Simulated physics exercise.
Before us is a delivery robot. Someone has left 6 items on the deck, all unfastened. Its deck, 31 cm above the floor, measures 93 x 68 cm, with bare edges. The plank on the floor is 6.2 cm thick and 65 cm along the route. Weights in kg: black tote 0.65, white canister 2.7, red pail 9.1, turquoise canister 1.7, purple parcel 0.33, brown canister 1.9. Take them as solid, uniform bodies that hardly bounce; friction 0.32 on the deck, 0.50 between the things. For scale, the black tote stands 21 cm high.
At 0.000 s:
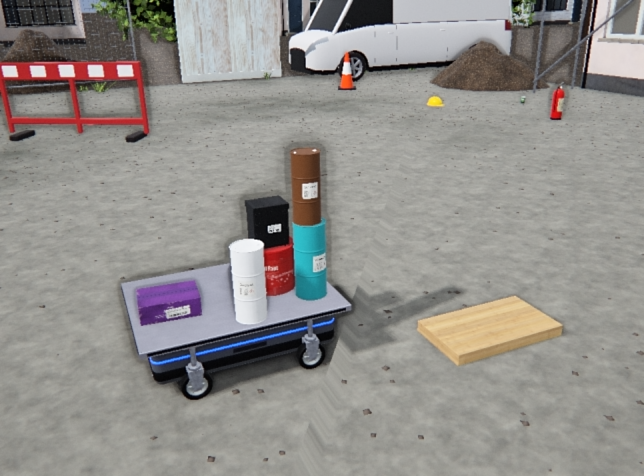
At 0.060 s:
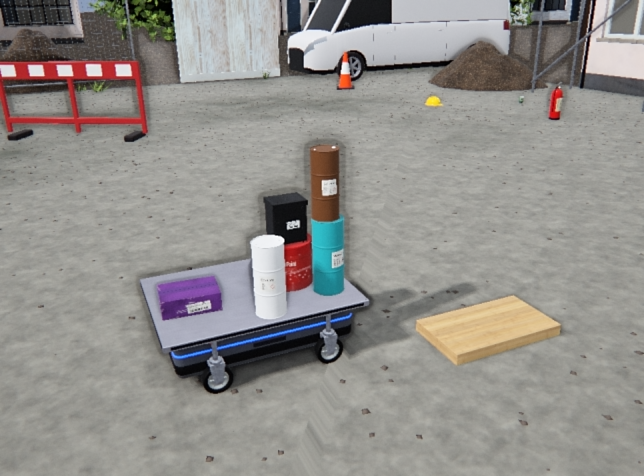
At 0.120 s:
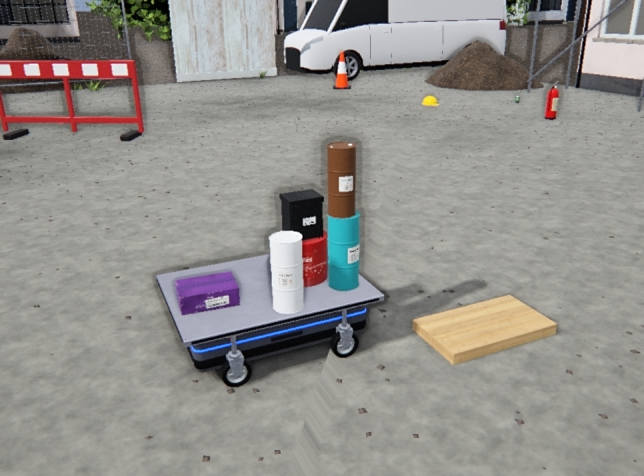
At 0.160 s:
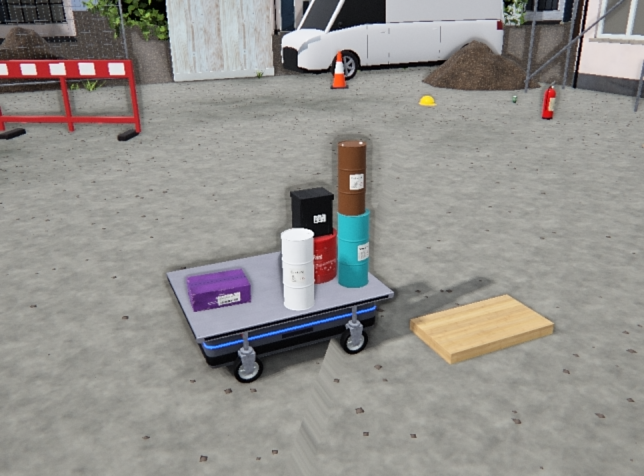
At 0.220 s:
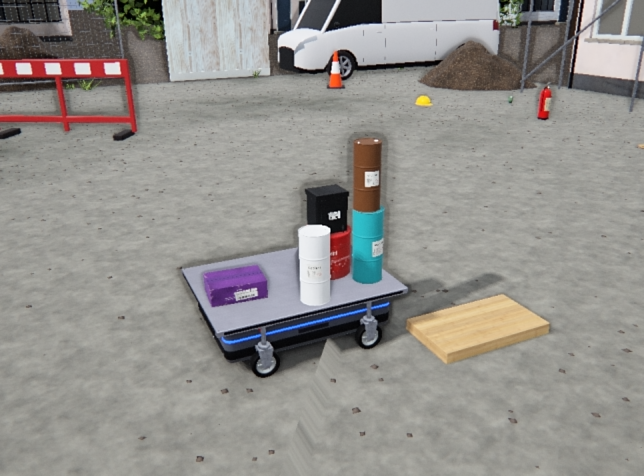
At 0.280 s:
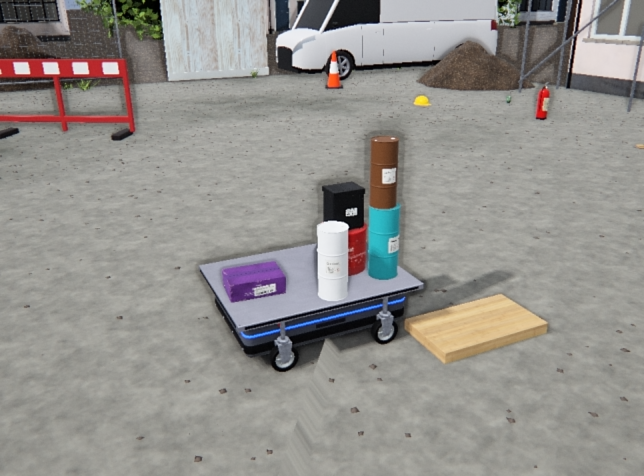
A low wheeled cart stands on a grey paved yard, seen from slightly above, with a white van, dirt mound, orange cone and red-and-white barrier behind. On its deck are a purple parcel at left, a white canister in front, a black tote by a red pail, and a brown canister atop a turquoise one. The cart rolls steadily right toward a wooden plank while the view drifts slightly.
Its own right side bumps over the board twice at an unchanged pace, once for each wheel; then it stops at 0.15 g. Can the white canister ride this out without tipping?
The white canister topples.
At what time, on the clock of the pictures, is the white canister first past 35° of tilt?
Near 0.7 s.
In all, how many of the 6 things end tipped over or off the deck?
In all, 5.
After 0.78 s, cart 133 cm along; white canister on its side near (429, 212); black tote 59° off upright; brown canister 19° off upright.
After 1.18 s, cart 201 cm along; black tote, turquoise canister and purple parcel now off the deck; white canister 62° off upright near (493, 208); brown canister on its side.
After 1.98 s, cart 295 cm along; brown canister now off the deck; white canister on its side near (590, 186); red pail moved 11 cm.
In the end (2.9 s), off the deck and tipped over, black tote, white canister, turquoise canister and brown canister; off the deck but upright, purple parcel; not toppled but over 10 cm from the start, red pail.
